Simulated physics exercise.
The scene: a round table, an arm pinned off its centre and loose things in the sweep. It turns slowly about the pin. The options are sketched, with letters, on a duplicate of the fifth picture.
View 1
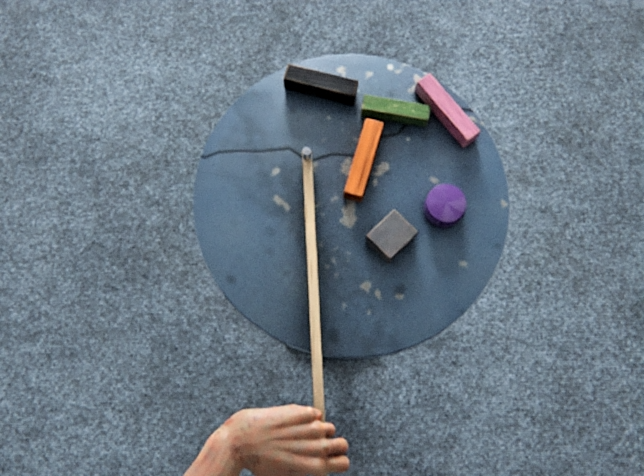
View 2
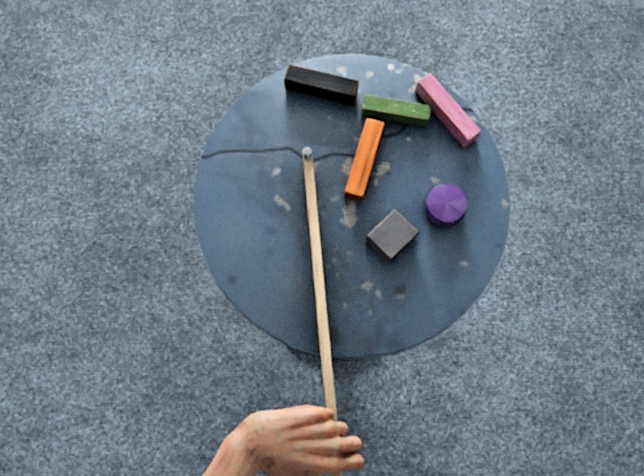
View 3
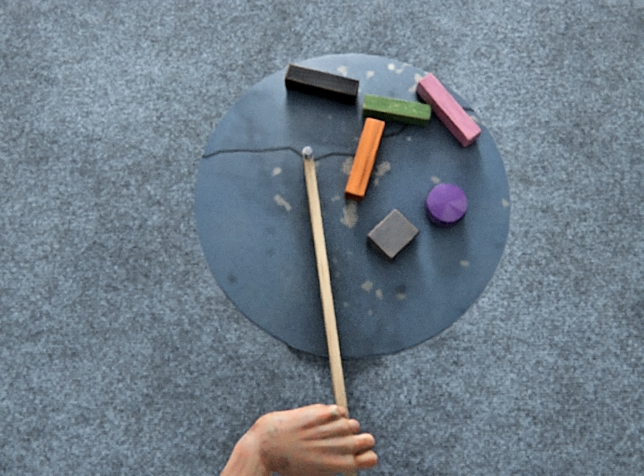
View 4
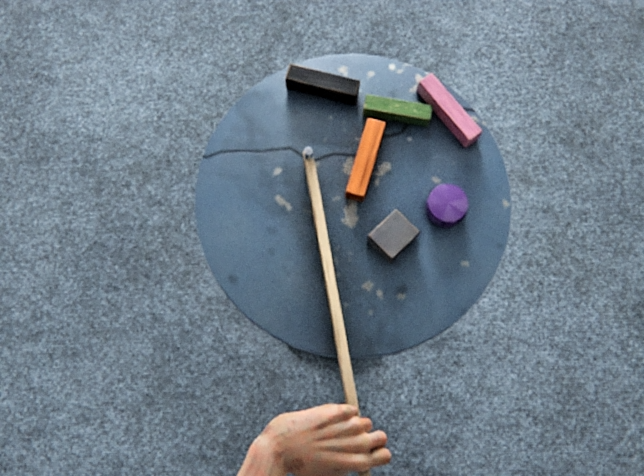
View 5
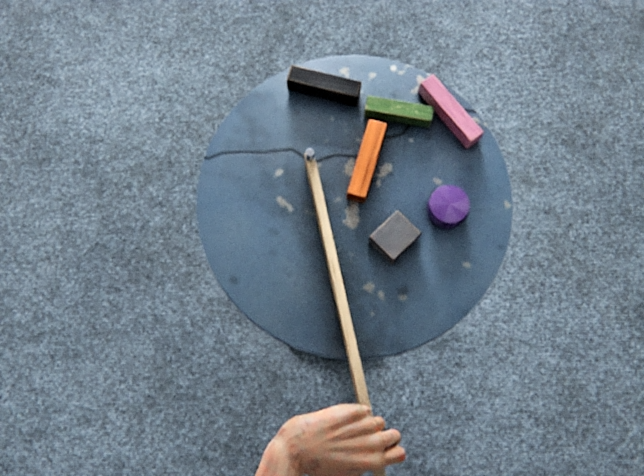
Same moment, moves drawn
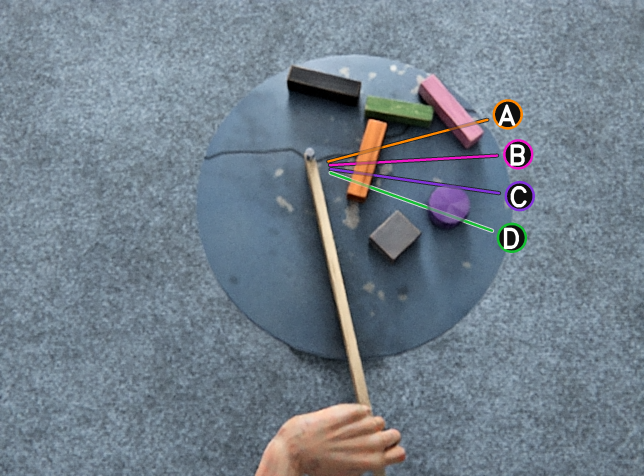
A hand at the bottom holds the end of a pale wooden stick pinned near the upper middle of a round, dark blue-grey table, seen from directly above on mottled grey carpet. Black, green, pink and orange bars lie across the top and upper right, with a grey block and purple disc below them. The hand slowly swings the stick's lower end a short way right, while the pieces barely shift.
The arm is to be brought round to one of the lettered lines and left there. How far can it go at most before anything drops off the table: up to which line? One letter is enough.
It can go as far as B.
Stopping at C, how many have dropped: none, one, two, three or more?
The count is none.
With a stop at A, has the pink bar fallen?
Yes.
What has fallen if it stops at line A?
The pink bar.
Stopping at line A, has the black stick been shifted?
No.
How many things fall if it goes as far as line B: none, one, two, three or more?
In all, none.
On the copy, A at (409, 140); B at (414, 160); C at (414, 181); D at (411, 202).
On B. First, arm (384, 235); grey block (404, 230); pink bar (450, 111).
Then, arm (413, 191); green bar (402, 104); purple tin (463, 189).
Finally, arm (417, 153); pink bar (452, 97); purple tin (473, 135); nothing has fallen.
By contrast, A drops the pink bar; C is safe but short; D is safe but short.
